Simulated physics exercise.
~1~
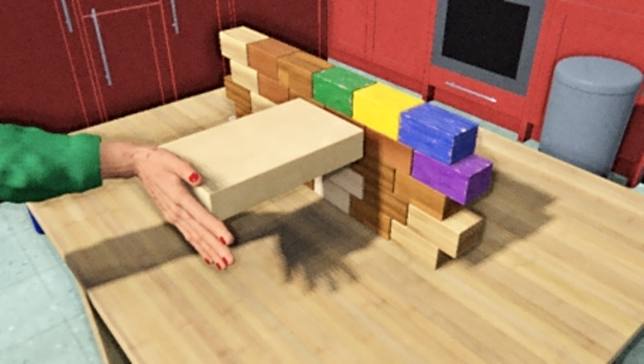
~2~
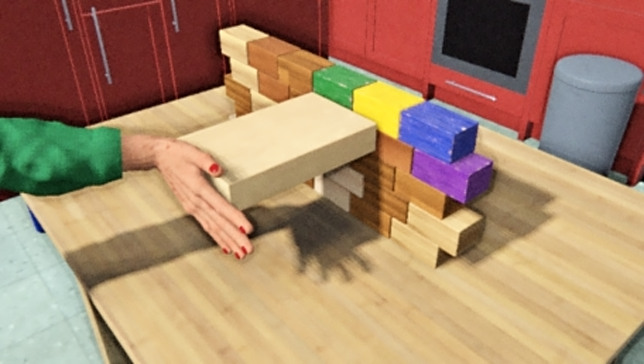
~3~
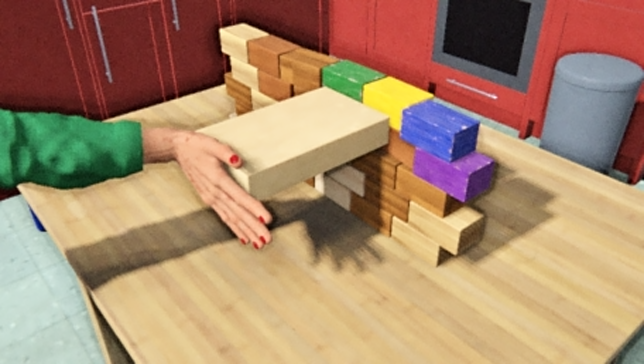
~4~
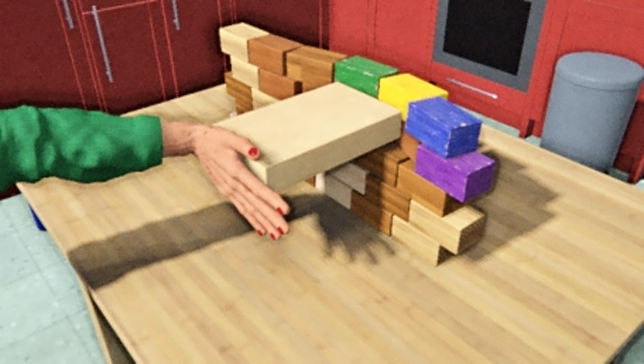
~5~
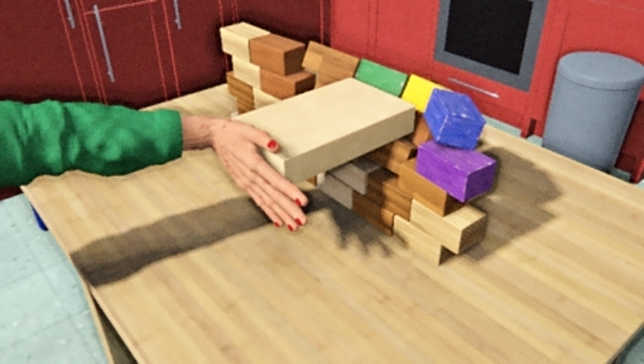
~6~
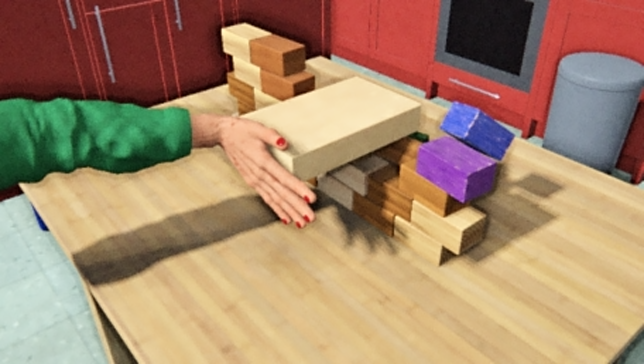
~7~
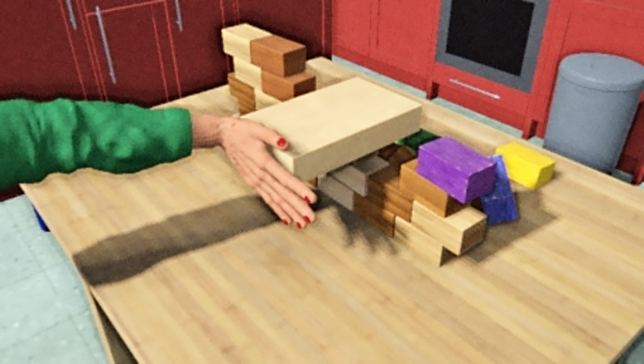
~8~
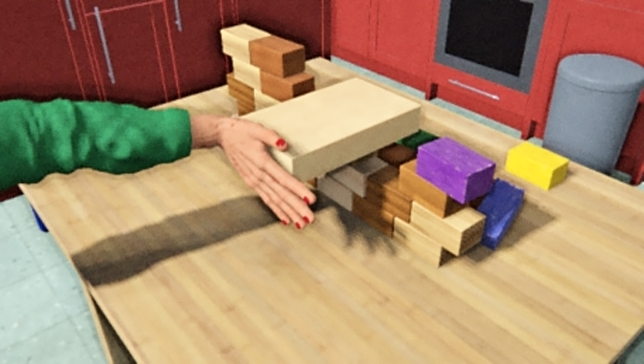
To begin with, a hand in a green sleeve holds a long pale wooden block against a low wall of wooden blocks on a table, with green, yellow, blue and purple pieces at the right. The hand pushes the long block to the right, and the upper blocks slide slightly backward. Next, the green and yellow blocks tip away behind the wall, and the blue one begins to tilt. The blue block then drops off the far side, while the yellow one reappears on the tabletop beyond. Finally, the blue block lies behind the wall, the yellow rests farther off, and the purple block stays in place.
